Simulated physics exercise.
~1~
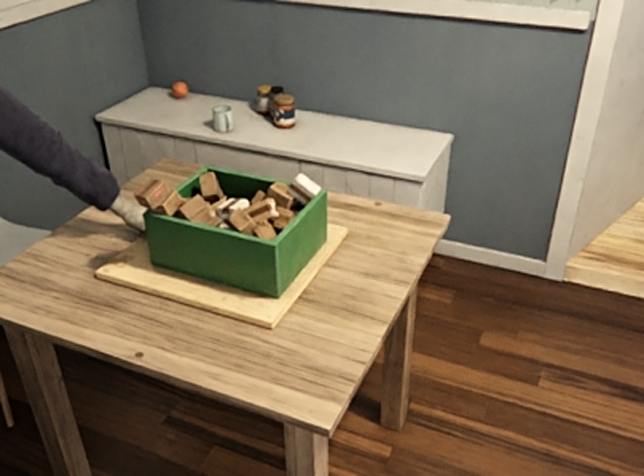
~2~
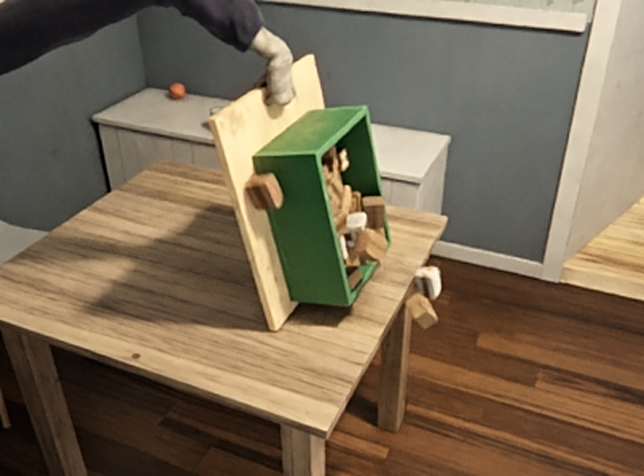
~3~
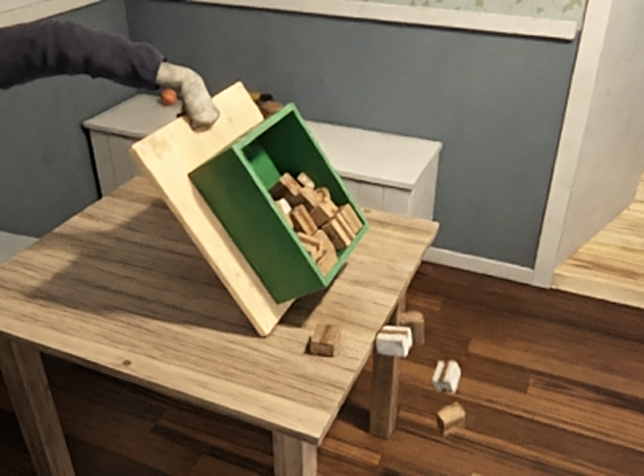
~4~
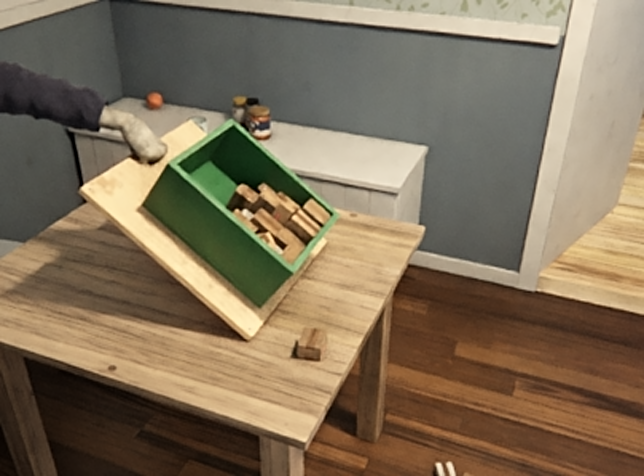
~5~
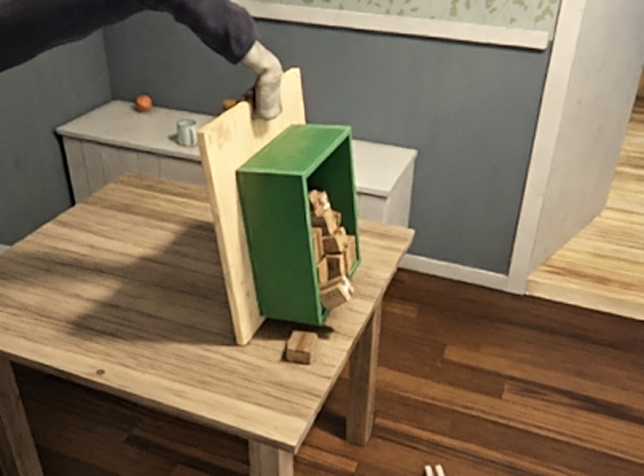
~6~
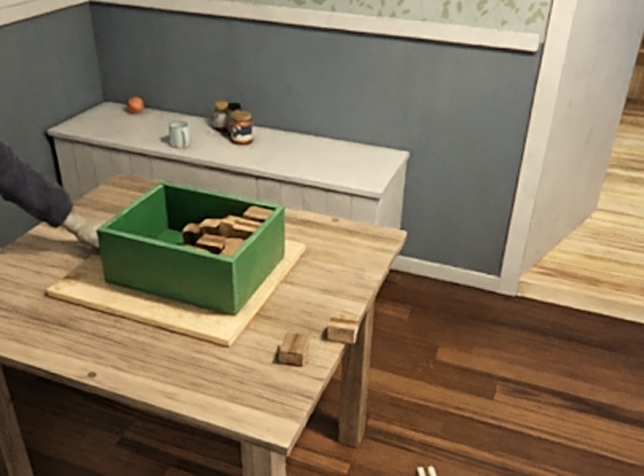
A gloved hand tips a board carrying a green box of small wooden blocks steeply to the right, spilling several off the table, then partly lowers it, raises it again and lays it flat, leaving two blocks on the tabletop and others still in the box.
